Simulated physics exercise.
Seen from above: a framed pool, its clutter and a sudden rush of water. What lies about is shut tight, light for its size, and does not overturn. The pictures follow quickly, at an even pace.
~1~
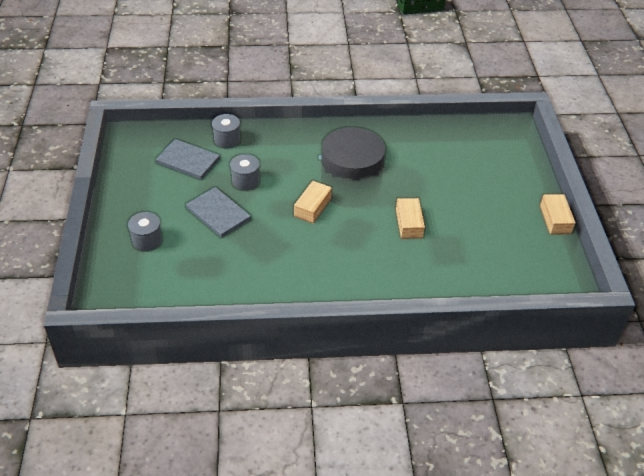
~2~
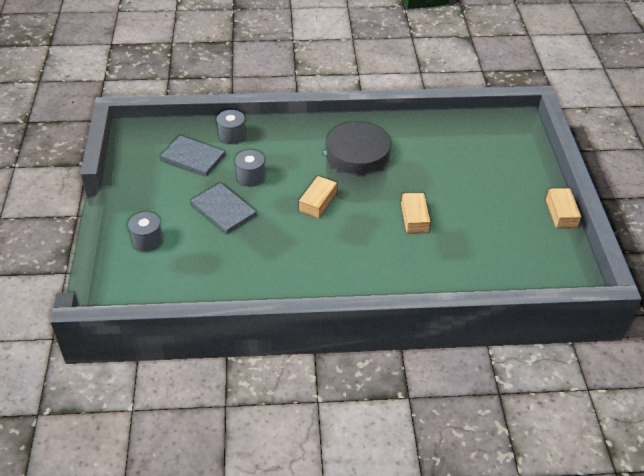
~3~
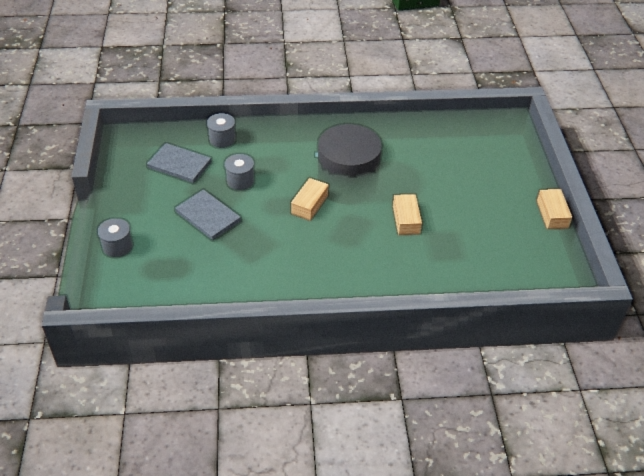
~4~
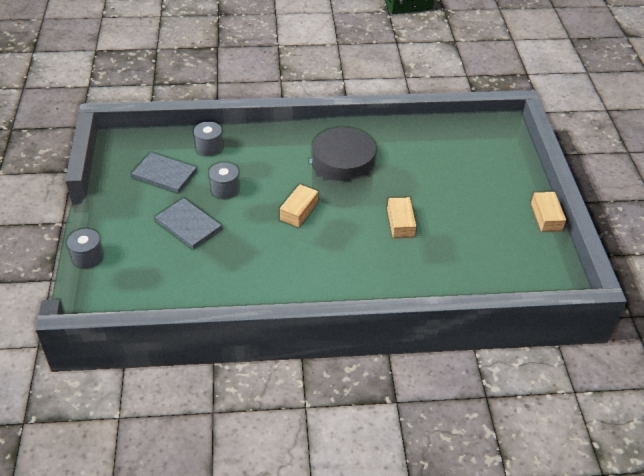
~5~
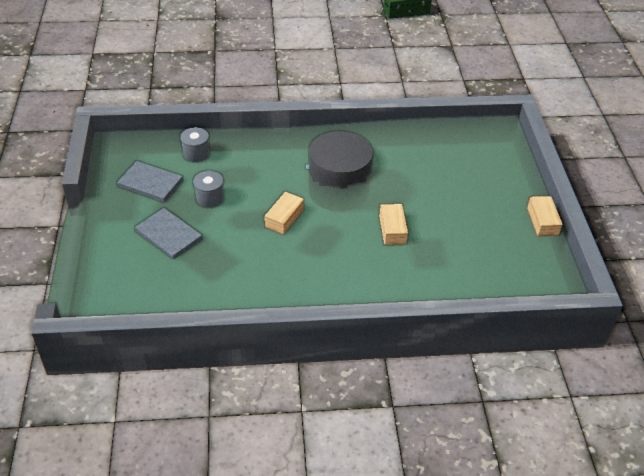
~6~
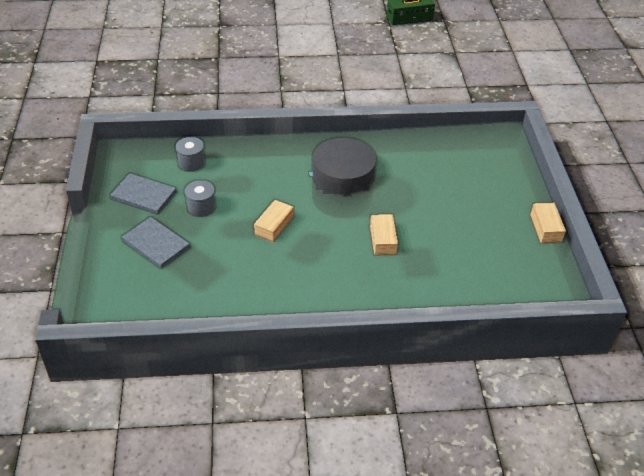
A green pool framed in dark grey sits on grey stone paving, seen from above at a slant, with the view shifting slightly. Three small grey cylinders and two flat slabs float at left, a wide black disc at upper centre, and three wooden blocks towards the right. A gap opens in the left wall, the nearest cylinder slides out of view there, and other pieces drift slowly left and downward.
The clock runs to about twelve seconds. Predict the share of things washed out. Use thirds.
That comes to two thirds or more.
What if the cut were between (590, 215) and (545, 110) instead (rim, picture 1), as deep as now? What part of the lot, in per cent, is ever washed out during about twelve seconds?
Near 40 in a hundred.
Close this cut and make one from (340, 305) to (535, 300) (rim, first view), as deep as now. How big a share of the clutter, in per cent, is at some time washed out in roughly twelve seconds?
I make it 50 per cent.
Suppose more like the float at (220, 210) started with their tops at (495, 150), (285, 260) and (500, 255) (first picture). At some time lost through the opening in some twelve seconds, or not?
One after the other: Inside, out, inside.
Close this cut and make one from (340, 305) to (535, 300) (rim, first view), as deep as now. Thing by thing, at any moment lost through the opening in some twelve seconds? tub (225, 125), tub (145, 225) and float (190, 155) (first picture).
One after the other: Stays, kept in, still in.
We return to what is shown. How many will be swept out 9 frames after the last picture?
3 of them.
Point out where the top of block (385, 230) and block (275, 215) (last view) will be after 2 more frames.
Close to (350, 232) and (246, 212).
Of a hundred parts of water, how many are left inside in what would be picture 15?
About 70 per cent.
A moment on, 1 of 8 are out; 7 afloat.
Next, 3 of 8 are out; 5 afloat.
Later, 4 of 8 are out; 4 afloat.
In the end, 6 of 8 are out; 2 afloat.
